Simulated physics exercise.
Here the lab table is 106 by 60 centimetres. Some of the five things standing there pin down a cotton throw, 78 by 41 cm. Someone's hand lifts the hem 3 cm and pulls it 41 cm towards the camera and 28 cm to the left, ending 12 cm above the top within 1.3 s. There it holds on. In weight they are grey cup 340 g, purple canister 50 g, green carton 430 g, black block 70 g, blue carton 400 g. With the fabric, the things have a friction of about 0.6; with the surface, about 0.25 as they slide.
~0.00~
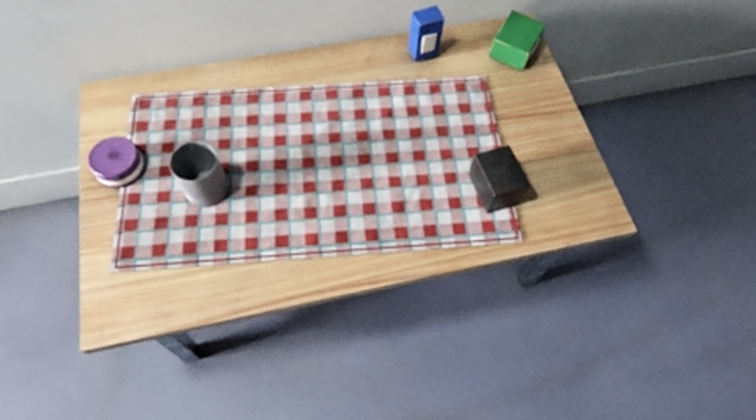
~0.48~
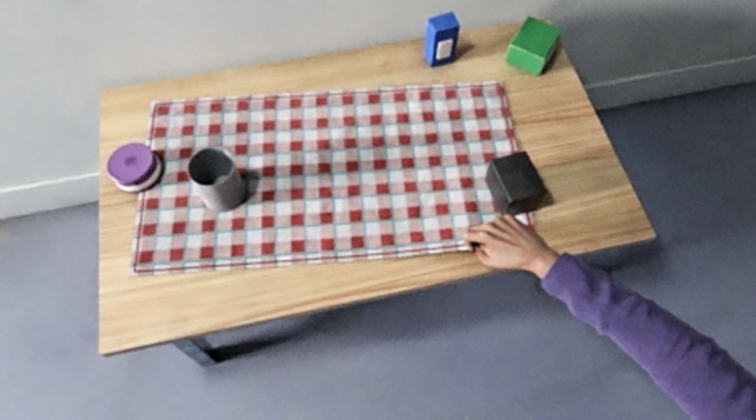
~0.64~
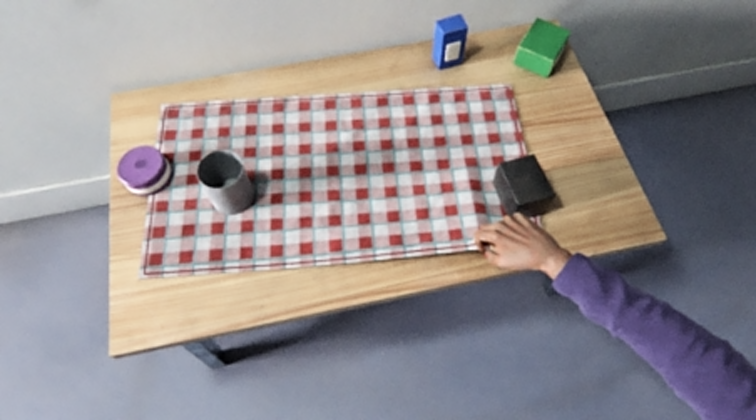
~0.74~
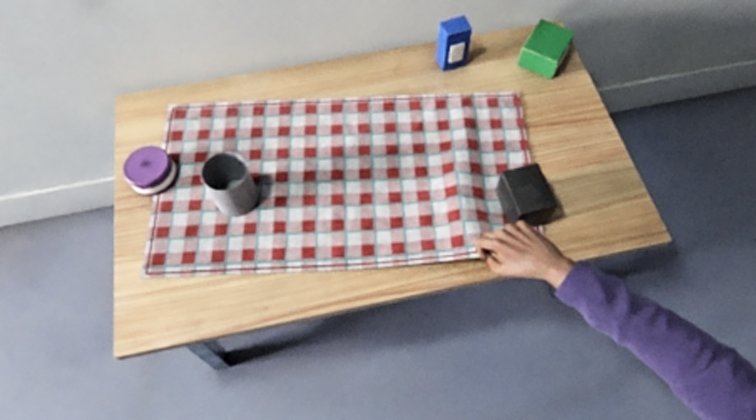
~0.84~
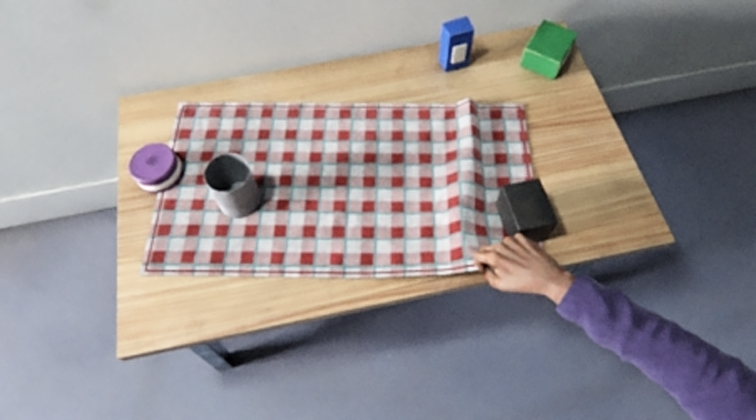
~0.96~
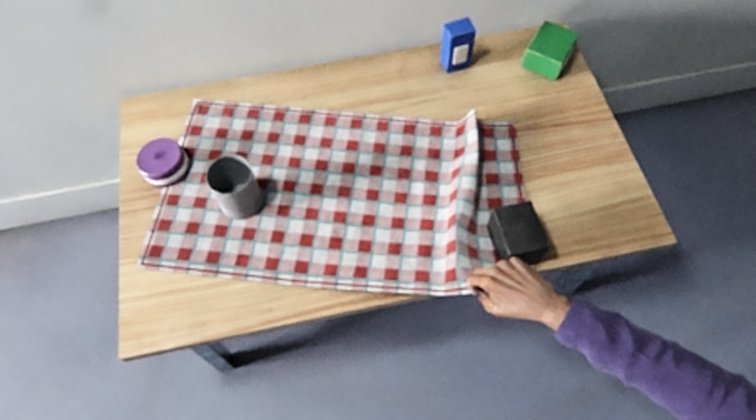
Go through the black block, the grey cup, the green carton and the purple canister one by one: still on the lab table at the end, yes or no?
Black block - no; grey cup - yes; green carton - yes; purple canister - yes.
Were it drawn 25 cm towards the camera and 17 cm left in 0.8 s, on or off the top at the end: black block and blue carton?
So the black block comes down, and the blue carton does not fall.
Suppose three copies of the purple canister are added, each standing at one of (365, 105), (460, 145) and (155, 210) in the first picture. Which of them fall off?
By position: Off, off, on.
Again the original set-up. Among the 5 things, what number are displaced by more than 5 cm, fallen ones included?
The number is 3.
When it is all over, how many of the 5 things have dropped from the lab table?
I count 1.
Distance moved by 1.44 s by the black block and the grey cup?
Black block off the top, grey cup 10 cm.
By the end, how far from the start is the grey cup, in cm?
Grey cup: 20 cm.
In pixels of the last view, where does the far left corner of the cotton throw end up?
Roughly (353, 164).
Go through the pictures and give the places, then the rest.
Black block (502, 170); grey cup (193, 161); green carton (520, 31); purple canister (112, 156); cotton throw corners (110, 272) (133, 95) (522, 242), in the first picture.
Cotton throw corners (129, 276) (152, 102); grip (474, 249), in the second picture.
Cotton throw corners (139, 279) (162, 105); grip (483, 249), in the third picture.
Black block (529, 188); cotton throw corners (141, 278) (169, 105); grip (485, 257), in the fourth picture.
Black block (530, 203); purple canister (152, 161); cotton throw corners (140, 275) (180, 103); grip (484, 270), in the fifth picture.
Black block (521, 227); grey cup (229, 174); green carton (553, 41); purple canister (159, 156); cotton throw corners (136, 268) (195, 99) (515, 123); grip (478, 293), in the sixth picture.
By 1.2 s, 85 % of the cotton throw is still over the top; black block 26 cm off its start, purple canister 7 cm off its start, grey cup 3 cm off its start.
By 1.4 s, 55 % of the cotton throw is still over the top; black block over the edge, purple canister 13 cm off its start, grey cup 10 cm off its start.
By 1.7 s, 40 % of the cotton throw is still over the top; black block over the edge, purple canister 21 cm off its start at (251, 177), grey cup 18 cm off its start at (270, 246).
By 1.9 s, 35 % of the cotton throw is still over the top; black block over the edge, purple canister 24 cm off its start, grey cup 21 cm off its start.
By 3.5 s, 35 % of the cotton throw is still over the top; black block over the edge, purple canister 24 cm off its start at (267, 190), grey cup 22 cm off its start at (274, 268), green carton 0 cm off its start at (553, 41).
